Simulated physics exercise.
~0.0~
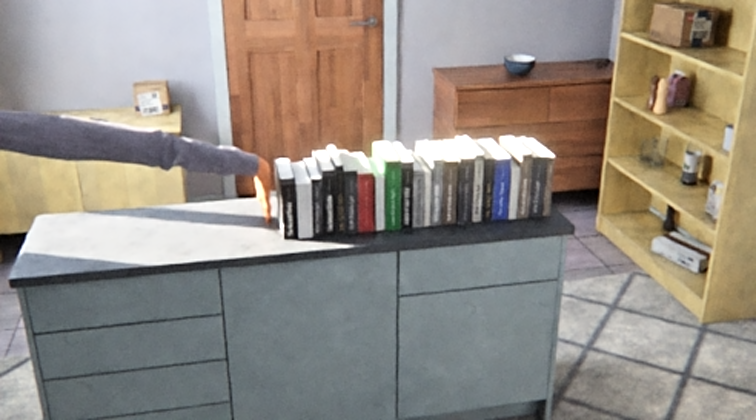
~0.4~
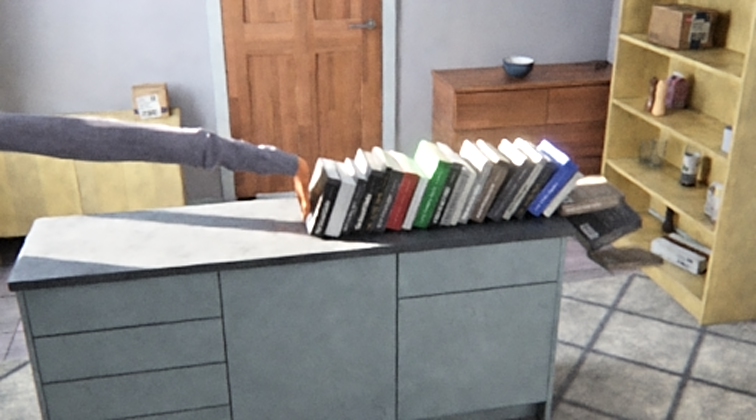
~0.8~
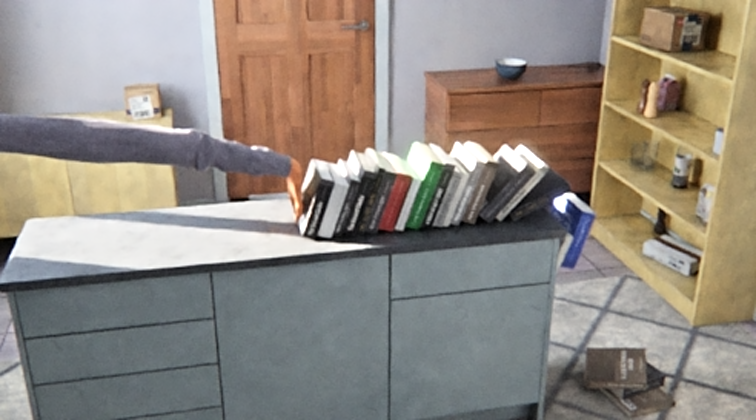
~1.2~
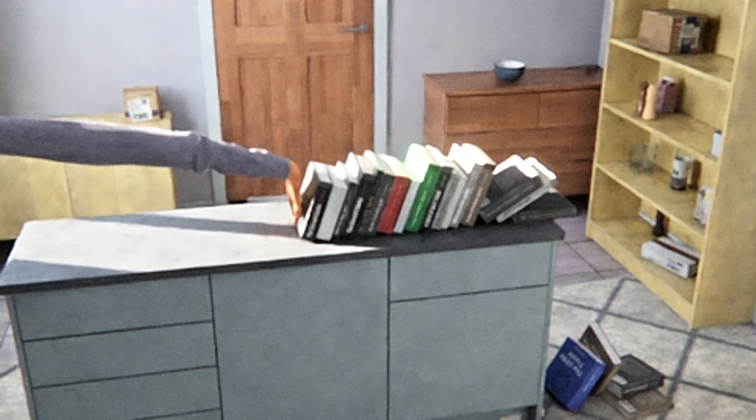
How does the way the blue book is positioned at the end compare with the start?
At the start the blue book stands upright in the row on the worktop. At the end it is upside down on the floor, tilted among the other fallen books.
